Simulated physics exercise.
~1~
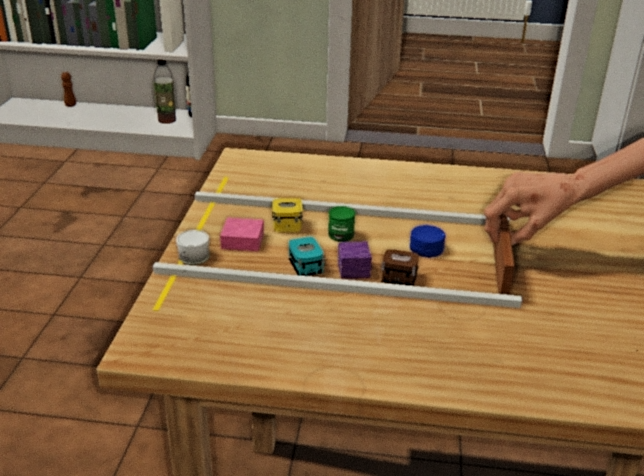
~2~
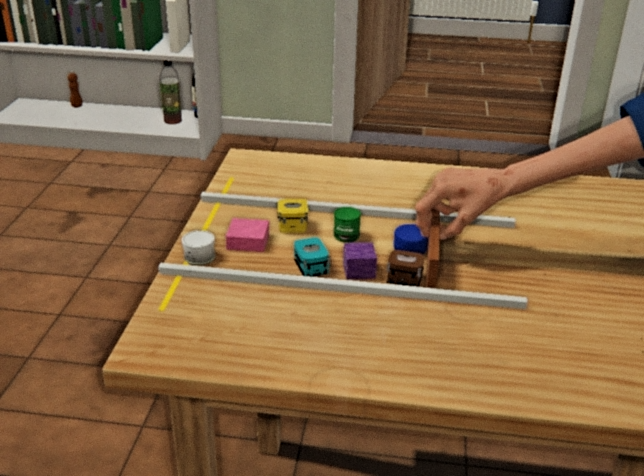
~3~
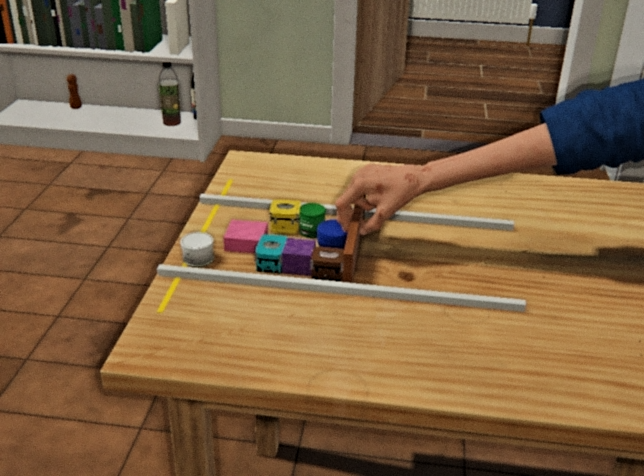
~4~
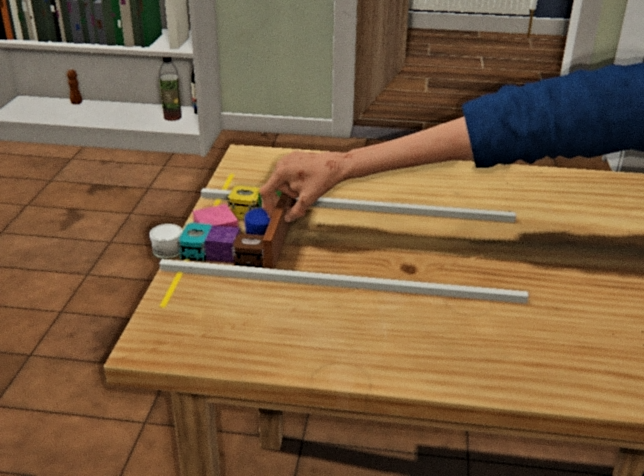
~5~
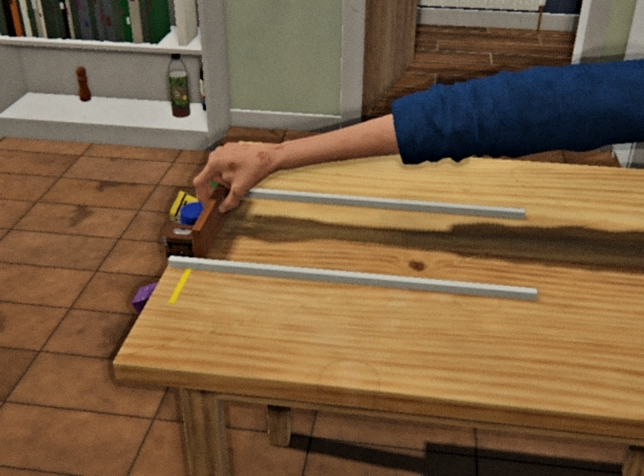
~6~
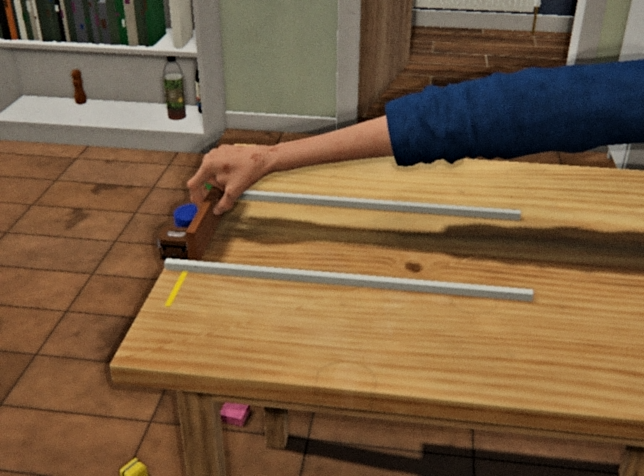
A hand slid an upright brown board leftward along a wooden table between two pale rails, gathering eight small colorful items and pushing them past the yellow tape until most dropped off the edge, while a blue one remained by the board.
